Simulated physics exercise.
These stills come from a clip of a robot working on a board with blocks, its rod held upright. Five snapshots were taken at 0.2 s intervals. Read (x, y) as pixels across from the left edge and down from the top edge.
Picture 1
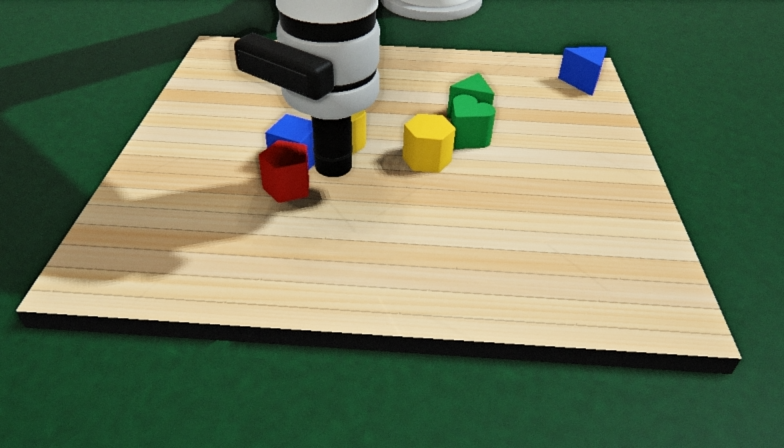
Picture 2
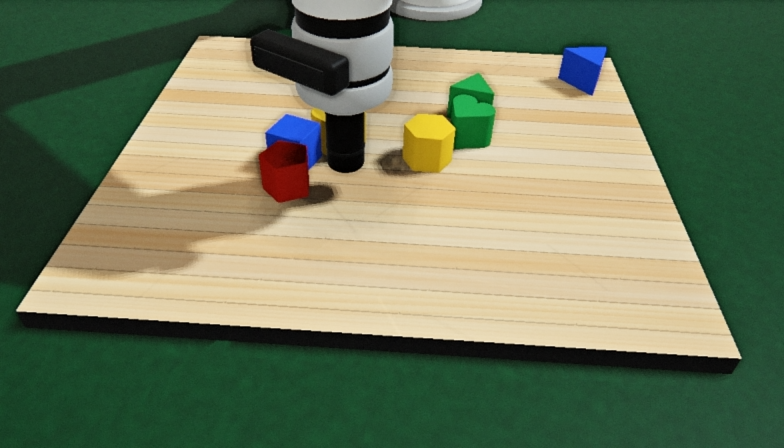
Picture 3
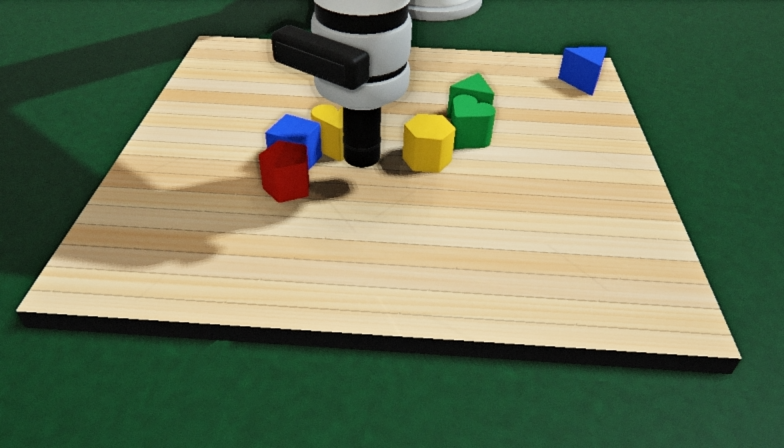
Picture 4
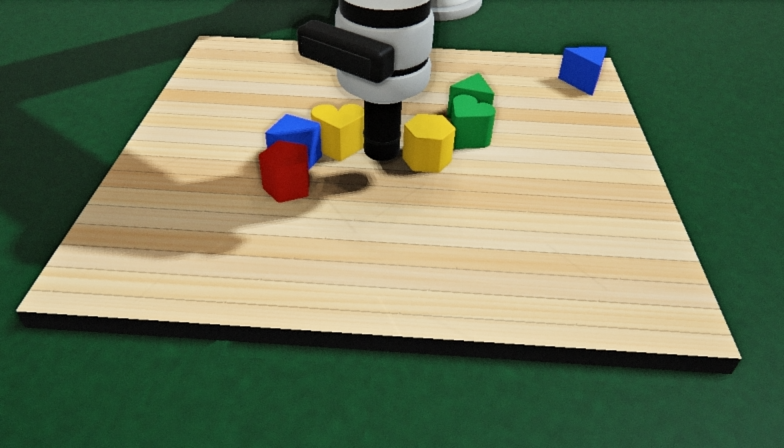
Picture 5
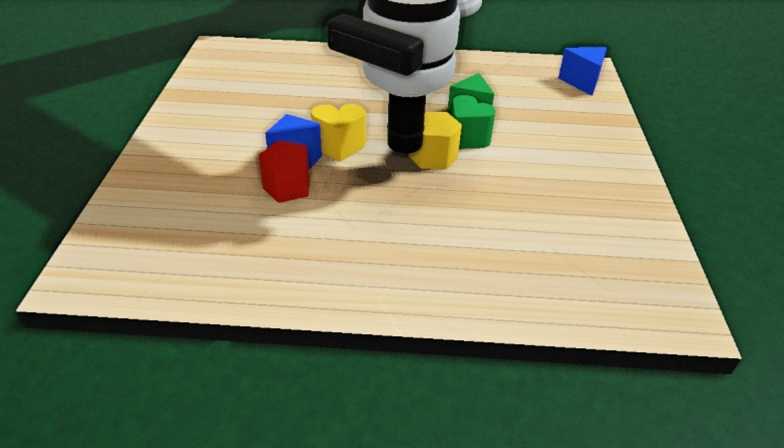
A robot arm moves right across the board and nudges the yellow six-sided block slightly.
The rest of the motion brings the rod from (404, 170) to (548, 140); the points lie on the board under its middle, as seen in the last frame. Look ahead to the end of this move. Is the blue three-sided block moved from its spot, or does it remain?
The result: It stays put.
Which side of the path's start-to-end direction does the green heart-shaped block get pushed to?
Shifts left.
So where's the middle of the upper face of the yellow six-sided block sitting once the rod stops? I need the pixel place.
Near (559, 89).
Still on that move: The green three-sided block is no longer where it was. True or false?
Answer: True.
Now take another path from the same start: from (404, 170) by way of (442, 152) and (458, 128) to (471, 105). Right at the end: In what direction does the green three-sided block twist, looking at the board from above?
In a top view, it turns clockwise.
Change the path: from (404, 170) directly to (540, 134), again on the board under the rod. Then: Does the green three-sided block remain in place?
No - that is not the case.
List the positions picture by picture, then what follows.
In the first frame, tip of the rod (334, 168), middles of tops, yellow six-sided block (430, 126), green heart-shaped block (471, 107), green three-sided block (474, 83), blue three-sided block (590, 53).
In the second frame, rod (346, 164), nothing pushed.
In the third frame, rod (362, 158), nothing pushed.
In the fourth frame, rod (382, 152), nothing pushed.
In the fifth frame, rod (405, 145), yellow six-sided block (436, 123), green heart-shaped block (471, 107), green three-sided block (474, 83), blue three-sided block (590, 53).
What follows on the original path. One third of the way, rod (457, 134); yellow six-sided block (488, 114); green heart-shaped block (502, 95), turned 60° anticlockwise; green three-sided block (476, 80).
Two thirds of the way, rod (507, 124); yellow six-sided block (531, 102), turned 20° anticlockwise; green heart-shaped block (516, 83), turned 115° anticlockwise; green three-sided block (479, 78), turned 35° anticlockwise.
At the end, rod (553, 116); yellow six-sided block (559, 89), turned 55° anticlockwise; green heart-shaped block (517, 80), turned 130° anticlockwise; green three-sided block (479, 78), turned 40° anticlockwise; blue three-sided block unmoved.
